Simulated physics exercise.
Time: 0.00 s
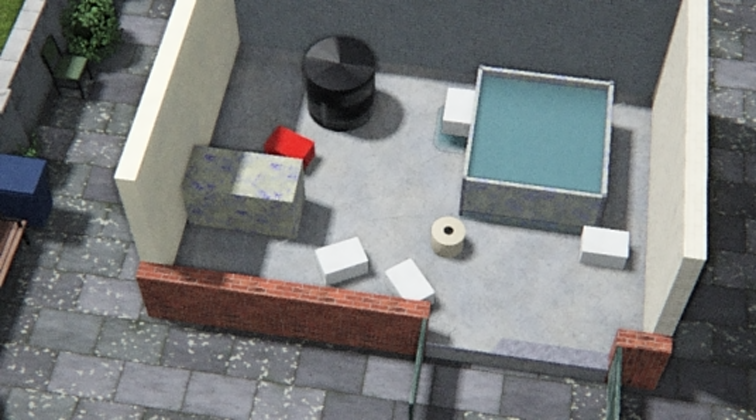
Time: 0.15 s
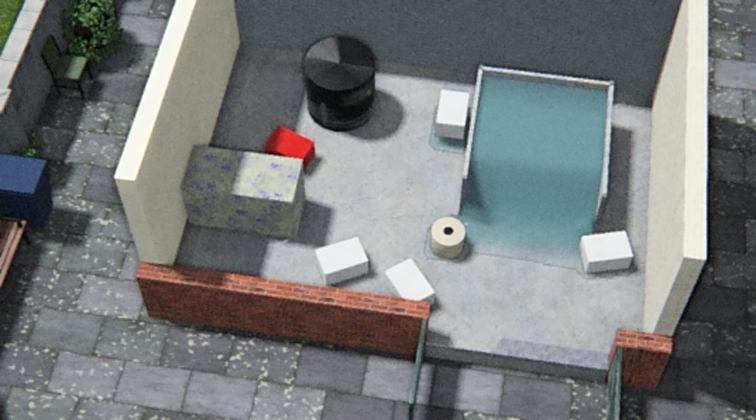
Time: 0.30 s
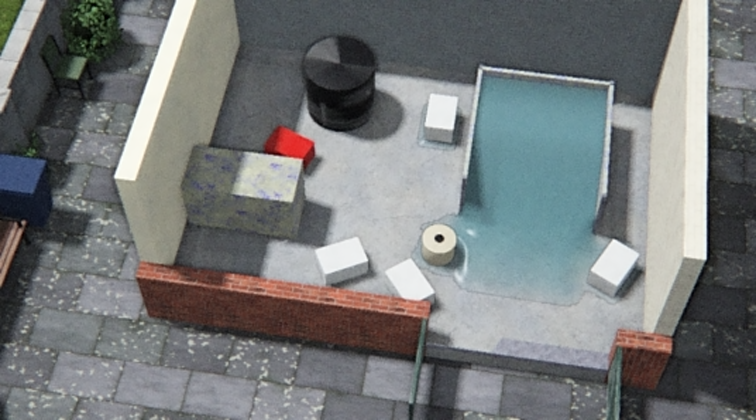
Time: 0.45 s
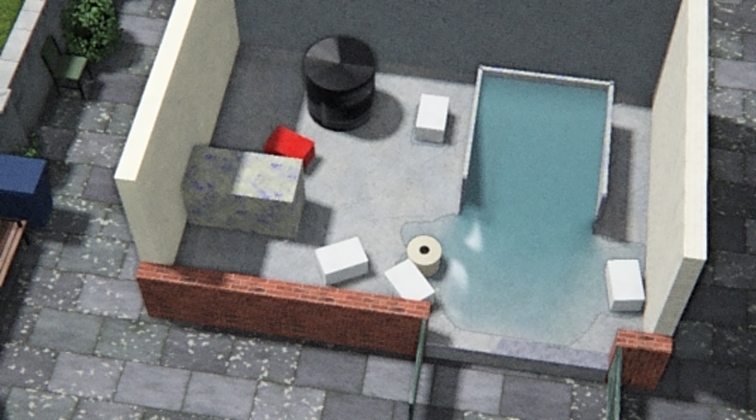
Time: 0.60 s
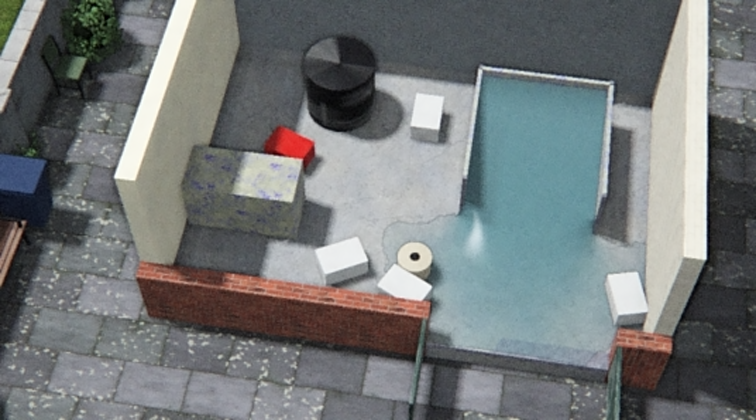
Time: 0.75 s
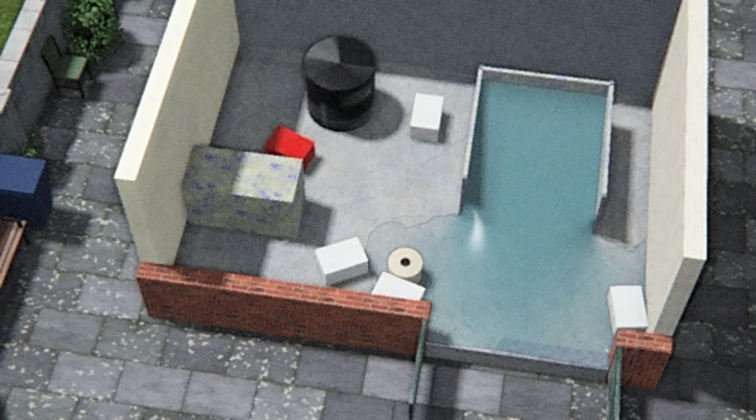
Water bursting from a raised tank's near side, spreading across a walled courtyard and pushing white crates and a pale tub along.
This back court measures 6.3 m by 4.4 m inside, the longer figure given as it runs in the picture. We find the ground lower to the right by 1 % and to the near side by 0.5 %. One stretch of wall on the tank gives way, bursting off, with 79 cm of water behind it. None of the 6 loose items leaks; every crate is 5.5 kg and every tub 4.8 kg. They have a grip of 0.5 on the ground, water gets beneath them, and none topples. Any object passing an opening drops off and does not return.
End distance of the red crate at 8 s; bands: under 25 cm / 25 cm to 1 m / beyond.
It scarcely budges.
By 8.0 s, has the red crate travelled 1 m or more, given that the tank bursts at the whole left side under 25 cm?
Afterwards the red crate is carried a long way.
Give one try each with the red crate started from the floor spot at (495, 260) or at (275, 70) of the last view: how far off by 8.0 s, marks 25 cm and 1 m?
Order of tries: It is flushed away; it keeps its spot.
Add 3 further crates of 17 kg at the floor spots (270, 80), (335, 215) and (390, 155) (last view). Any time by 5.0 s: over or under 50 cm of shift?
Respectively: Smaller, smaller, smaller.
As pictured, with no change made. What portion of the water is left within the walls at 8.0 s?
Somewhere near 24 percent, give or take.
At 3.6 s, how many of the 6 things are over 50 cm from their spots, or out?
The number I get is 4.
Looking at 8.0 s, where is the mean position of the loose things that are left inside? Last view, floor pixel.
The centre is close to (381, 226).
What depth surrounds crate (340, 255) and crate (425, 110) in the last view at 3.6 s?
I'd estimate 8 cm for the first and 0 cm for the second.
After 1.6 s the red crate is near (289, 143), 0.0 m from its start, aground; 0 of 6 are out; 3 afloat.
After 3.6 s the red crate is near (289, 143), 0.0 m from its start, aground; 0 of 6 are out; 3 afloat.
After 5.6 s the red crate is near (289, 143), 0.0 m from its start, aground; 0 of 6 are out; 3 afloat.
After 8.0 s the red crate is near (289, 143), 0.0 m from its start, aground; 0 of 6 are out; 3 afloat.
